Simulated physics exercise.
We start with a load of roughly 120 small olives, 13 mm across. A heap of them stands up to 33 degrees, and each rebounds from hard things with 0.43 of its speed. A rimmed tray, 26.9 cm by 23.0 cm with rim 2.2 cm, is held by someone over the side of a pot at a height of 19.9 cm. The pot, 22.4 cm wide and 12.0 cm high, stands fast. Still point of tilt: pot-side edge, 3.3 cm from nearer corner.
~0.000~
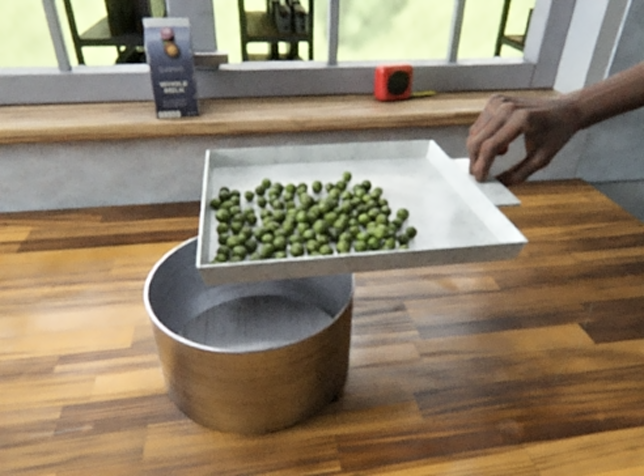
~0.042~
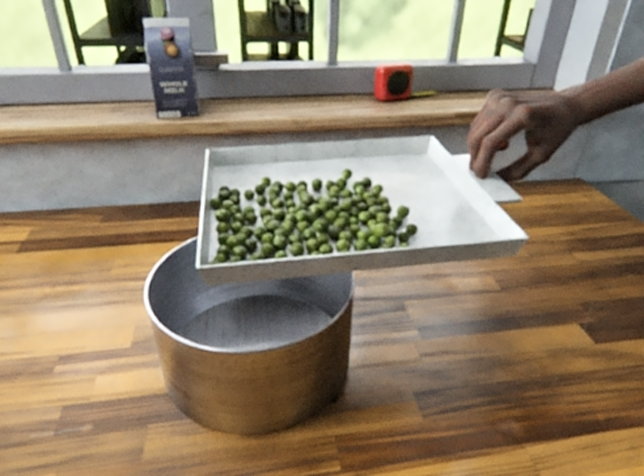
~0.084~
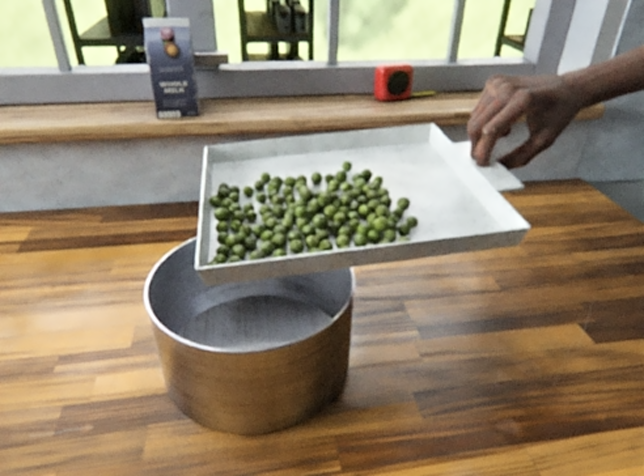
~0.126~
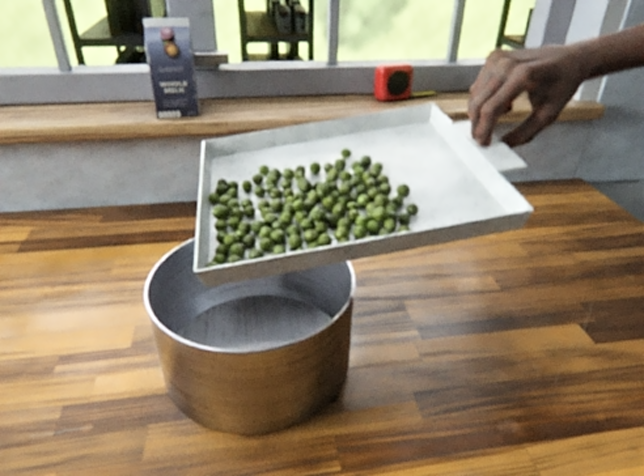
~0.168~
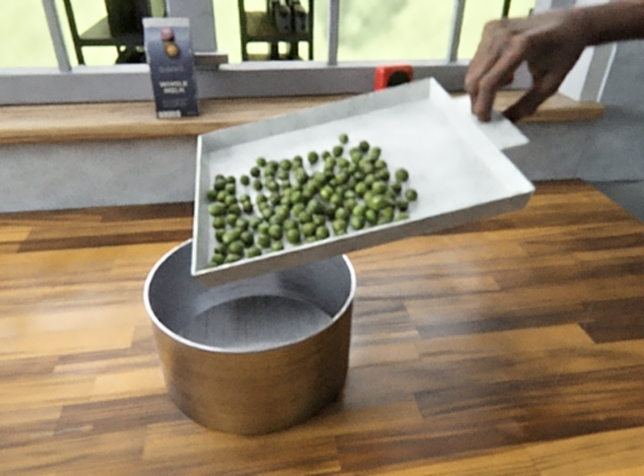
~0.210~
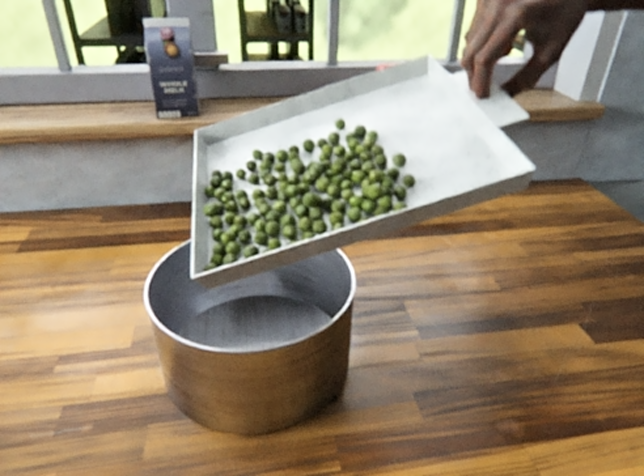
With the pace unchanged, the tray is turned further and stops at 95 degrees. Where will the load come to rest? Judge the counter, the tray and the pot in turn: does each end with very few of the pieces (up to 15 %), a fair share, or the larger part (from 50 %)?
Counter: The larger part. Left on the tray: Very few. Pot: Very few.
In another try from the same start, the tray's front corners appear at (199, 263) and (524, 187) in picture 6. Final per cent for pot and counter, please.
Split: Pot = 60, counter = 40.
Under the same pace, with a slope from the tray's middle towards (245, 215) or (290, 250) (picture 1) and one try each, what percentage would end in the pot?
30 and 0 %.
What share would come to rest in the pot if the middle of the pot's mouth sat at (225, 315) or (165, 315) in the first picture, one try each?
Some 80 and 90 per cent.
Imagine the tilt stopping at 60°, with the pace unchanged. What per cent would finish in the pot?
0 %.
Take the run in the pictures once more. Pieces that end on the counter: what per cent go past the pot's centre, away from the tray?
About 100 %.
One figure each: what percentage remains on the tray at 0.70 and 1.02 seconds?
Roughly 95 then 15.
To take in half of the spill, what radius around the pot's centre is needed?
About 20 cm.
After 0.51 s, tilt 57 degrees; the tray holds 100 %, the pot 0 %.
Then, at 0.70 s, tilt 81 degrees; the tray holds 95 %, the pot 0 %.
After 1.02 s, tilt 95 degrees; the tray holds 15 %, the pot 0 %.
At rest (1.9 s), counter 100 %, tray 0 %, pot 0 %.
